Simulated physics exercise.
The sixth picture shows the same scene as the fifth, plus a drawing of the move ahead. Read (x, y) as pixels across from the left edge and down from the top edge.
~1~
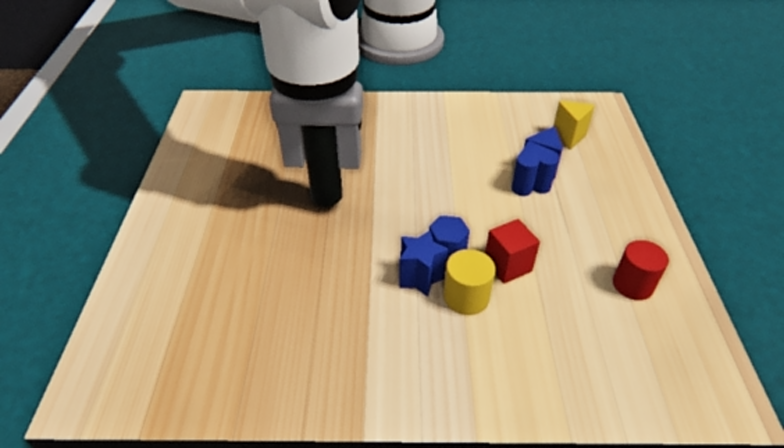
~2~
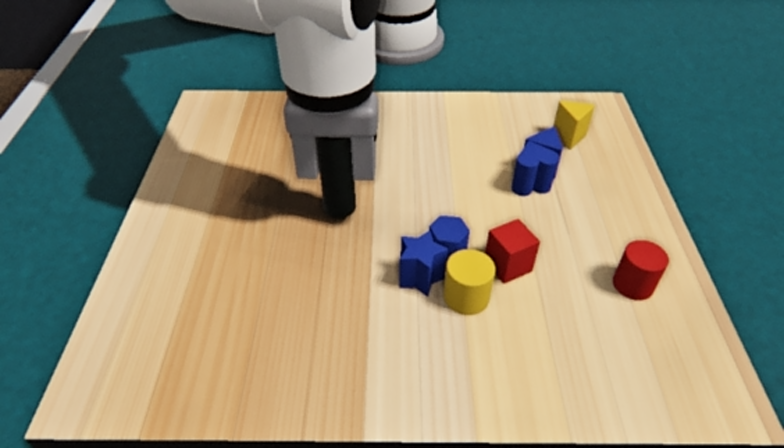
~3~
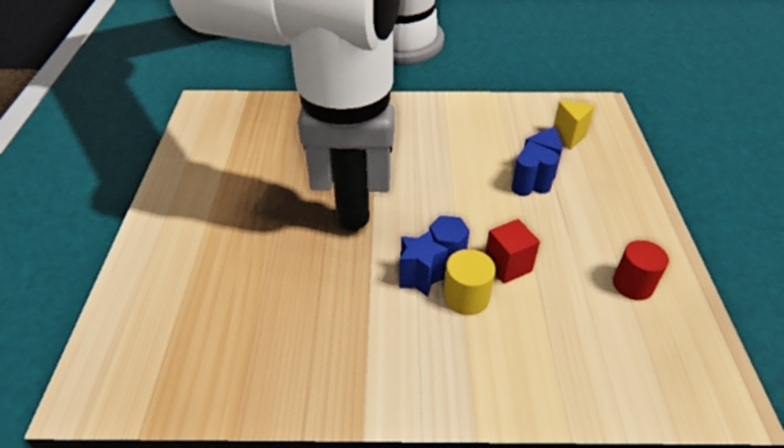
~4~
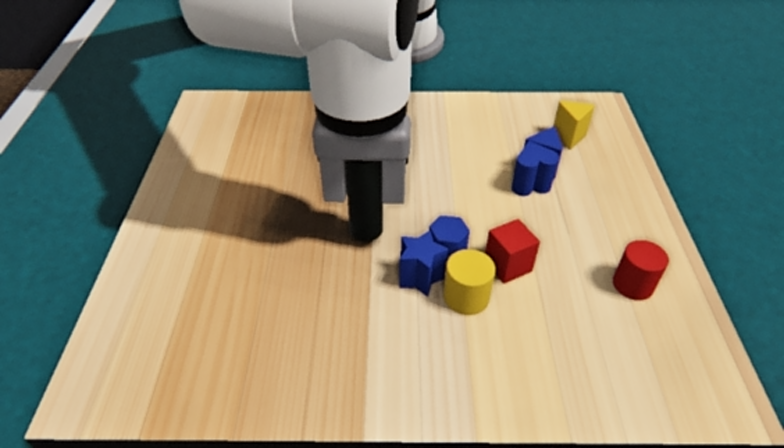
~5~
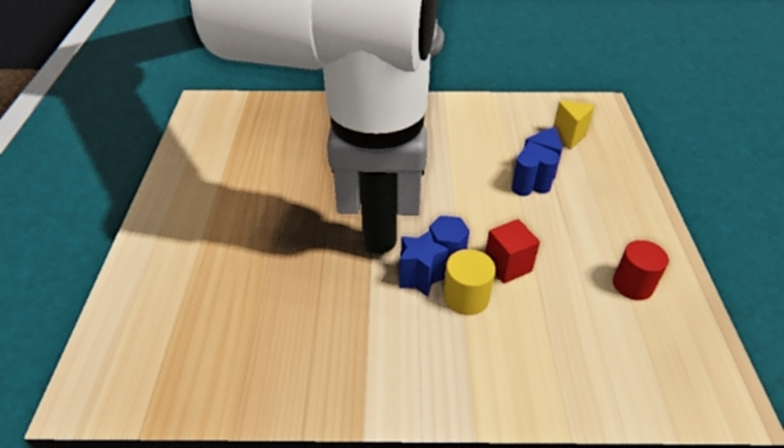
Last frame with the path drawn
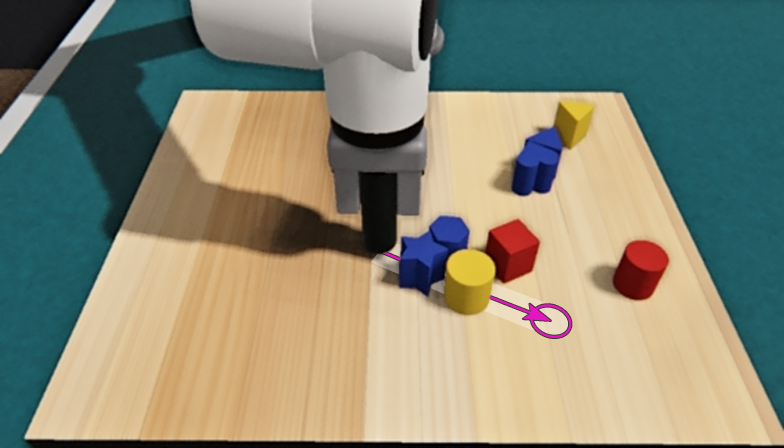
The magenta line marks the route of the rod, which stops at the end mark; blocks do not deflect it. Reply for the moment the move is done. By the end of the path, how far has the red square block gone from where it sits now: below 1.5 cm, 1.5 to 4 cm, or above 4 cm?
Under 1.5 cm.
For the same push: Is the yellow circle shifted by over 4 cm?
Yes, I think so.
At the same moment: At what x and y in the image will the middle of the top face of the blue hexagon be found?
By then it is at (479, 228).
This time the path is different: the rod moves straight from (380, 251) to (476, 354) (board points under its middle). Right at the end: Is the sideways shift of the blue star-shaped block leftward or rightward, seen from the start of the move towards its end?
To the path's left.
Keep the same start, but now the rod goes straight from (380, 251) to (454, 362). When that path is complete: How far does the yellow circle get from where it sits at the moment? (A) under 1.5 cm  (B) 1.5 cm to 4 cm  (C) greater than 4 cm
The correct letter is B.
The drawn path runs from (380, 251) to (551, 321).
What follows on the original path. One third of the way, rod at (434, 264); blue star-shaped block at (455, 266), turned 15° anticlockwise; blue hexagon at (468, 228), turned 25° anticlockwise; yellow circle at (495, 280).
Two thirds of the way, rod at (491, 288); blue star-shaped block at (511, 294); blue hexagon at (479, 228), turned 70° anticlockwise; yellow circle at (552, 316); red square block at (520, 232), turned 20° clockwise.
At the end, rod at (554, 312); blue star-shaped block at (562, 322), turned 25° clockwise; blue hexagon at (479, 228), turned 70° anticlockwise; yellow circle at (593, 358); red square block at (520, 232), turned 20° clockwise.
